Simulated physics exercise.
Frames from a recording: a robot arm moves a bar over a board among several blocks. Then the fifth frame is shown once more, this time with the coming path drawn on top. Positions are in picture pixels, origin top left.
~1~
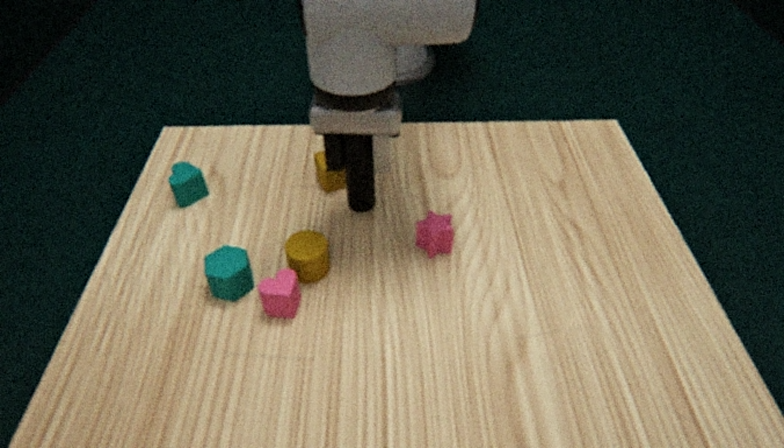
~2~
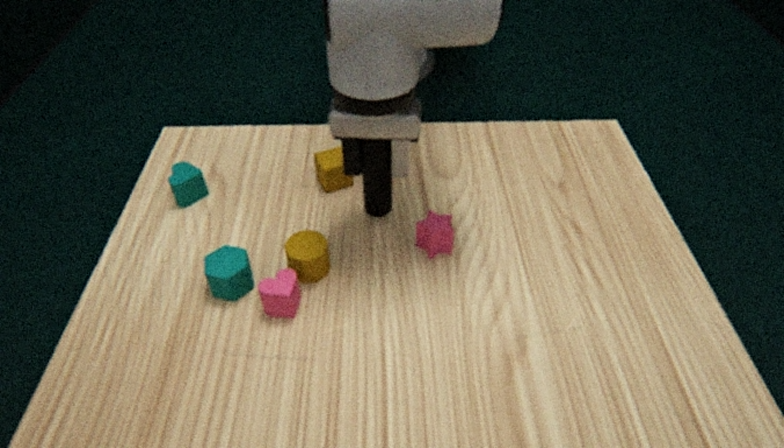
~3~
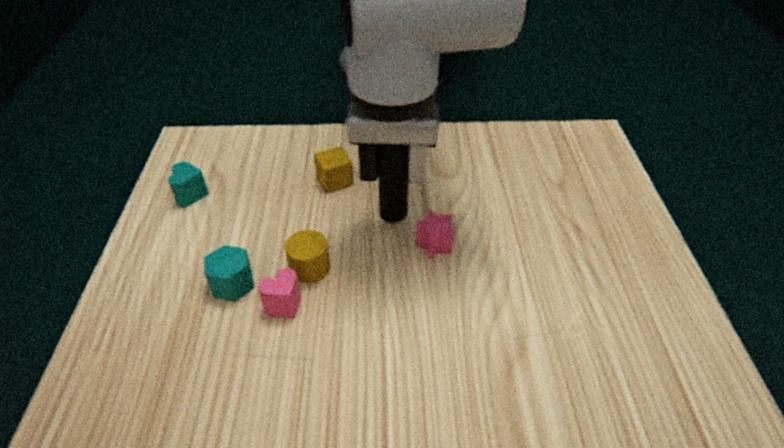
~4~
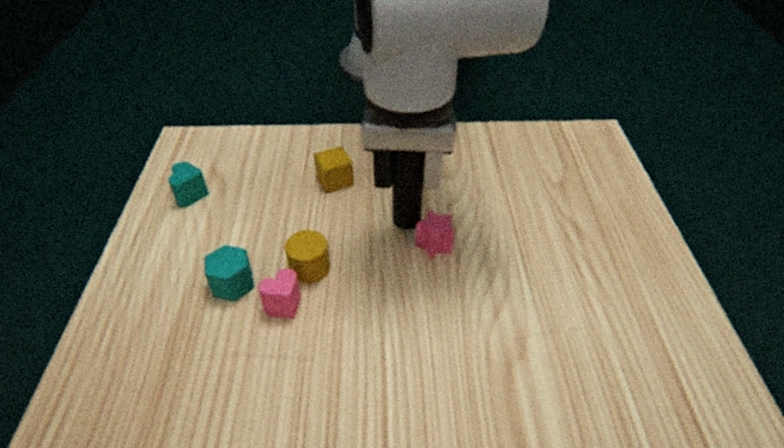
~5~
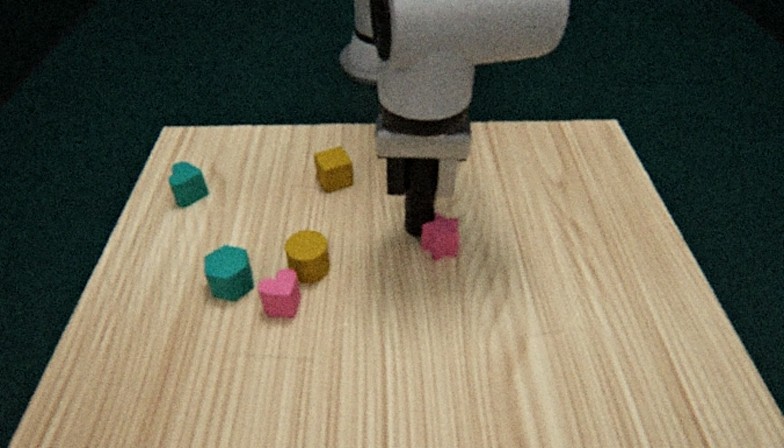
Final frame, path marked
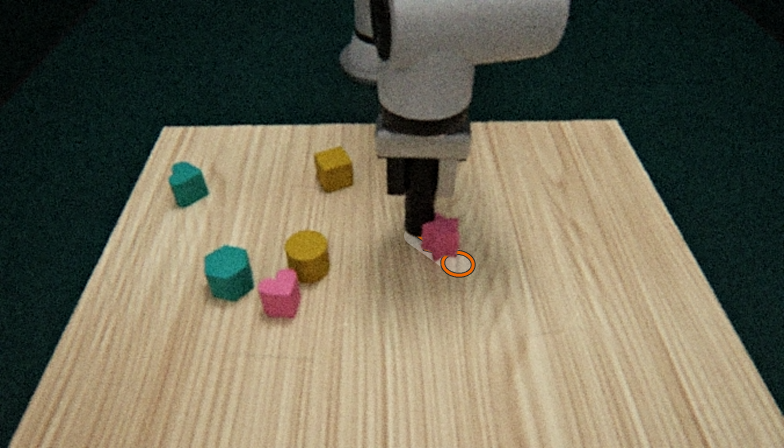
A robot arm moved its black bar to the right and slightly toward the viewer across a wooden board, past a yellow block, then nudged the pink star a little to the right.
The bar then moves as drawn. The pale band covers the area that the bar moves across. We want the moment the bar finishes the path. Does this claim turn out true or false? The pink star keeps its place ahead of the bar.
That is true.
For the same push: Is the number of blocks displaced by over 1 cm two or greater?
I'd say no.
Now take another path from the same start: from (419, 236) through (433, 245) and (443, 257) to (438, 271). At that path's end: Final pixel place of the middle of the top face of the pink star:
Answer: (472, 248).
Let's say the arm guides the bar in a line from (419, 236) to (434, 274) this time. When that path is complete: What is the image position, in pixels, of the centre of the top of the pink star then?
Its top middle: (464, 243).
Drawn move, from (419, 236) to (458, 264).
What follows on the original path. Halfway along, bar (439, 241); pink star (465, 239).
At the end, bar (459, 255); pink star (487, 253).
